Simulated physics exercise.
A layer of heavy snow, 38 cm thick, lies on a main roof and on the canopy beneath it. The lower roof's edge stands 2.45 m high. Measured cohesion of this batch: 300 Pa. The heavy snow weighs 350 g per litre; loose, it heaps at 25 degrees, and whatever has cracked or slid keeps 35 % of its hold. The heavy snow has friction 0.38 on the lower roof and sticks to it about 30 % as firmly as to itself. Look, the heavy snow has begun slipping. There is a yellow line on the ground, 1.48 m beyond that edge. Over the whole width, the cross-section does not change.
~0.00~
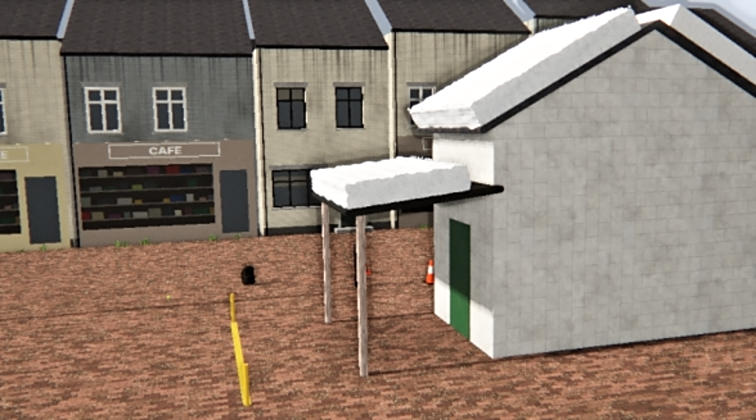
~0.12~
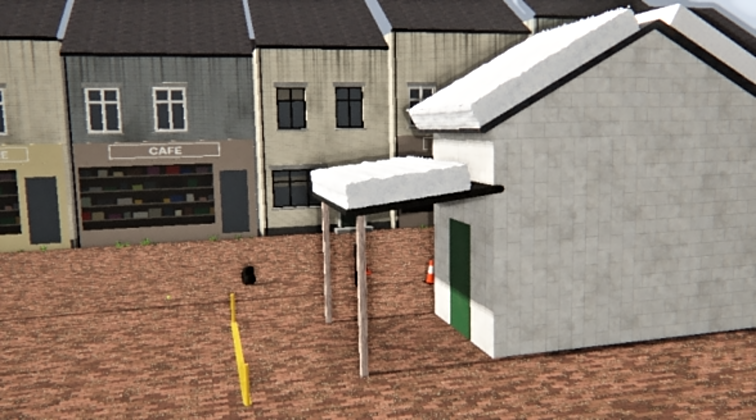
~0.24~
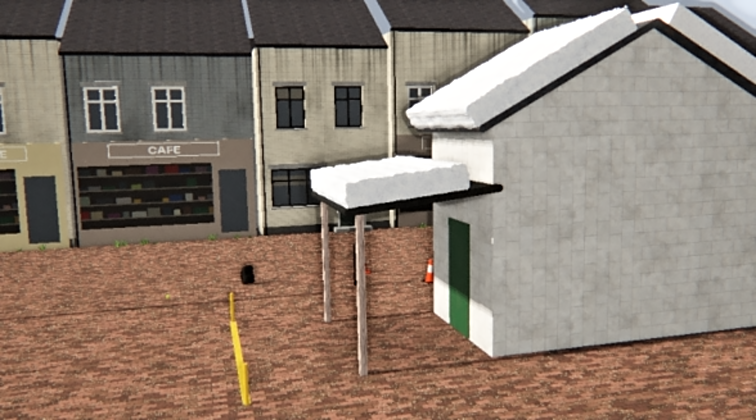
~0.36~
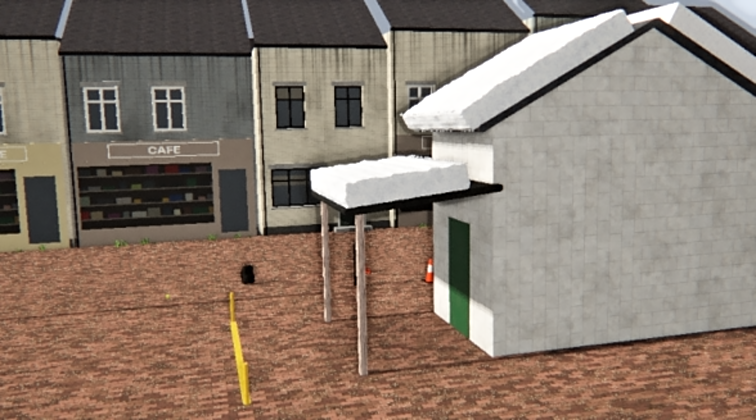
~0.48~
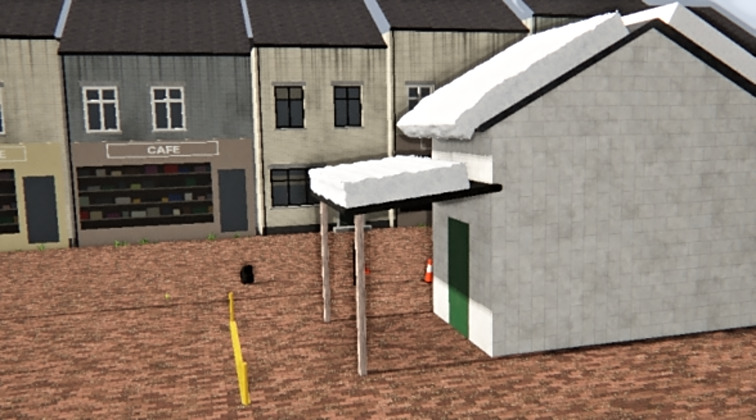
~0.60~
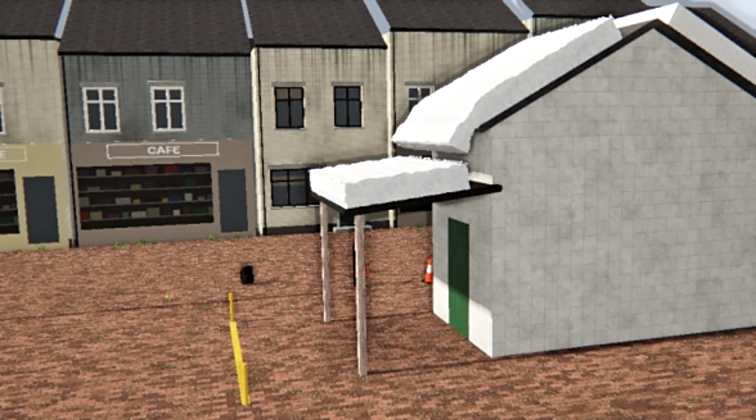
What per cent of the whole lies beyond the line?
Roughly 17 %.
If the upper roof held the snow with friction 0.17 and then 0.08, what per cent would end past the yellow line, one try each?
One try each gives 30 % and then 35 %.
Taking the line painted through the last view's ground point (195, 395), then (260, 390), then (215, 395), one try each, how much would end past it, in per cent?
One by one: 9 in a hundred, 22 in a hundred, 12 in a hundred.
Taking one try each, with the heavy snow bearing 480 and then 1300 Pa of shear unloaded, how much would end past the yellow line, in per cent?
First 7 %, second 0 %.
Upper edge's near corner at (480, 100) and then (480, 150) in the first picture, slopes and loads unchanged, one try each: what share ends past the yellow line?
It would be 30 percent for the first setting and 0 percent for the second.
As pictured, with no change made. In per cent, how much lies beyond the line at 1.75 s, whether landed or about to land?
Close to 0 per cent.
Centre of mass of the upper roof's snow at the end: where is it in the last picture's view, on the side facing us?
Around (342, 263).
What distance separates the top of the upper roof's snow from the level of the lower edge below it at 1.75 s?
1.5 m, more or less.
After 1.13 s, none is below the lower edge and 0 % is past the line.
After 1.75 s, none is below the lower edge and 0 % is past the line.
After 2.38 s, 15 % is below the lower edge and 0 % is past the line.
After 3.00 s, 37 % is below the lower edge and 11 % is past the line.
After 4.40 s, 42 % is below the lower edge and 17 % is past the line.
